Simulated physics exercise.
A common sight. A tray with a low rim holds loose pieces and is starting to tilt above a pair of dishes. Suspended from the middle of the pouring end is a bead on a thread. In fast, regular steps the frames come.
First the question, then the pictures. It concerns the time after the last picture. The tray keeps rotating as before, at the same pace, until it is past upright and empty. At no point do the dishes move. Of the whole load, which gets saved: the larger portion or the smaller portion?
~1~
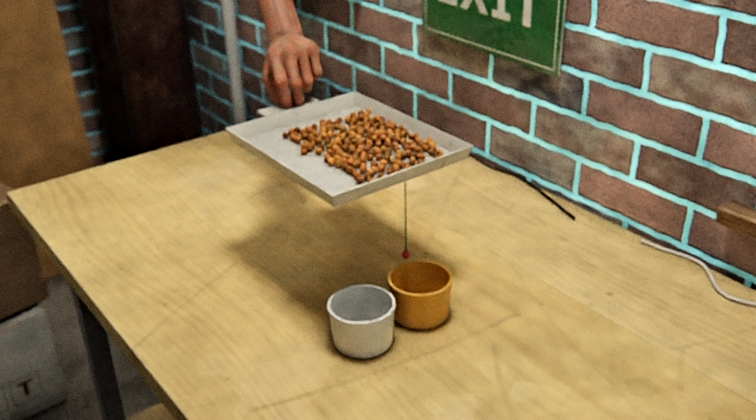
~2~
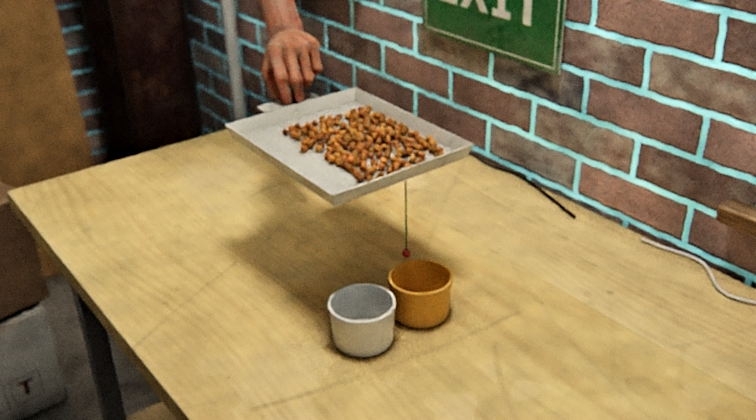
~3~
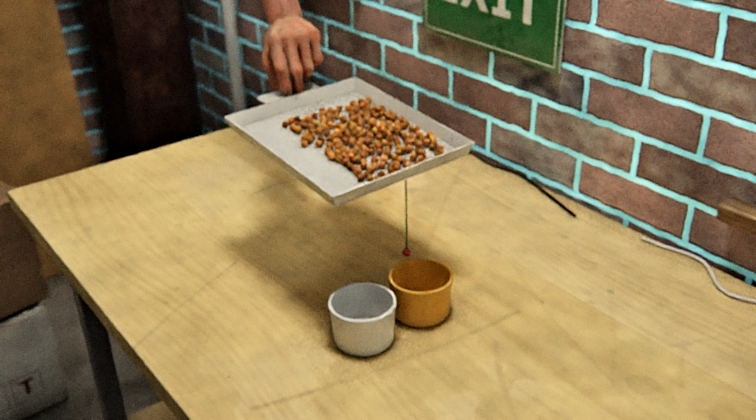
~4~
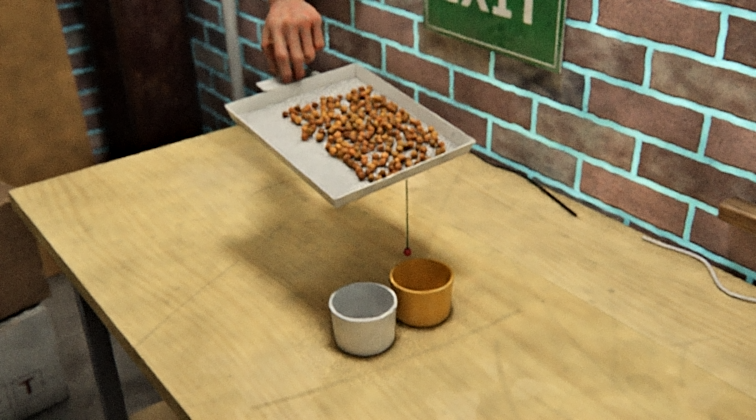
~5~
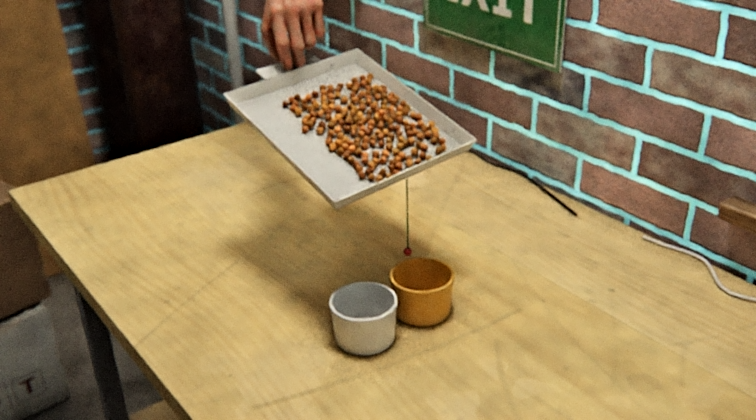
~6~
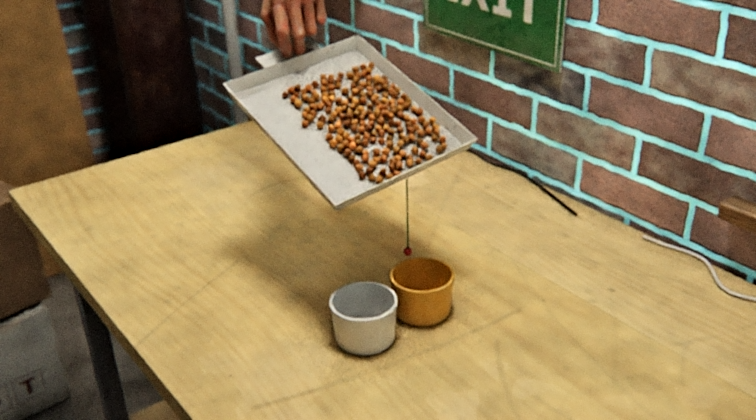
Honestly, the catch comes out above half of the load.
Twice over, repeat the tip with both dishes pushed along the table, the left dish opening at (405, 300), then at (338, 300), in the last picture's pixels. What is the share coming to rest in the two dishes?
40 % and 60 %.
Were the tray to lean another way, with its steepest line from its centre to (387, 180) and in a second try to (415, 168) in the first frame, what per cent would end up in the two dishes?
Well, 60 percent for one and then 10 percent for the other.
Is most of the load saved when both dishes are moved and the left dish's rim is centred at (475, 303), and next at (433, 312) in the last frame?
Well, not up to half at the first spot and not up to half at the second.
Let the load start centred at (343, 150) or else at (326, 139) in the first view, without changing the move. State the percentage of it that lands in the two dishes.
You'd get about 60 per cent first and about 80 per cent second.
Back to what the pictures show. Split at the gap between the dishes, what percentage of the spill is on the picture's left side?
40 in a hundred, roughly.
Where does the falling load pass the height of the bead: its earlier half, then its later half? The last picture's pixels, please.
Starting near (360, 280), moving on to near (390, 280).
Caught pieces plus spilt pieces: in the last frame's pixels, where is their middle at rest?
Close to (374, 328) in the last picture.
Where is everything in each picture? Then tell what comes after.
The first picture shows corners of the pouring end (334, 192) and (466, 145), level; middle of the load (370, 144), roasted chickpeas; left dish (381, 333); right dish (440, 305); bead on its thread (406, 255).
The second picture shows corners of the pouring end (334, 191) and (466, 144), level; middle of the load (370, 141).
The third picture shows corners of the pouring end (335, 192) and (467, 142), tipped barely, lowest at the left corner; middle of the load (370, 136).
The fourth picture shows corners of the pouring end (336, 194) and (468, 140), tipped a little, lowest at the left corner; middle of the load (371, 130).
The fifth picture shows corners of the pouring end (337, 197) and (469, 139), tipped a little, lowest at the left corner; middle of the load (372, 124).
The sixth picture shows corners of the pouring end (337, 199) and (470, 138), tipped clearly, lowest at the left corner; middle of the load (372, 118); left dish (383, 330); right dish (442, 302).
Just after the last frame, tray tipped steeply; almost all on the tray; just a few in the air.
A moment on, tray tipped past a quarter turn; roughly a third on the tray; roughly a quarter in the left dish; about a tenth in the right dish; about a tenth outside both; roughly a quarter in the air.
Further on, tray tipped past a quarter turn; roughly half in the left dish; roughly a quarter in the right dish; roughly a third outside both.
When it is over, tray tipped past a quarter turn; roughly half in the left dish; roughly a quarter in the right dish; roughly a third outside both.
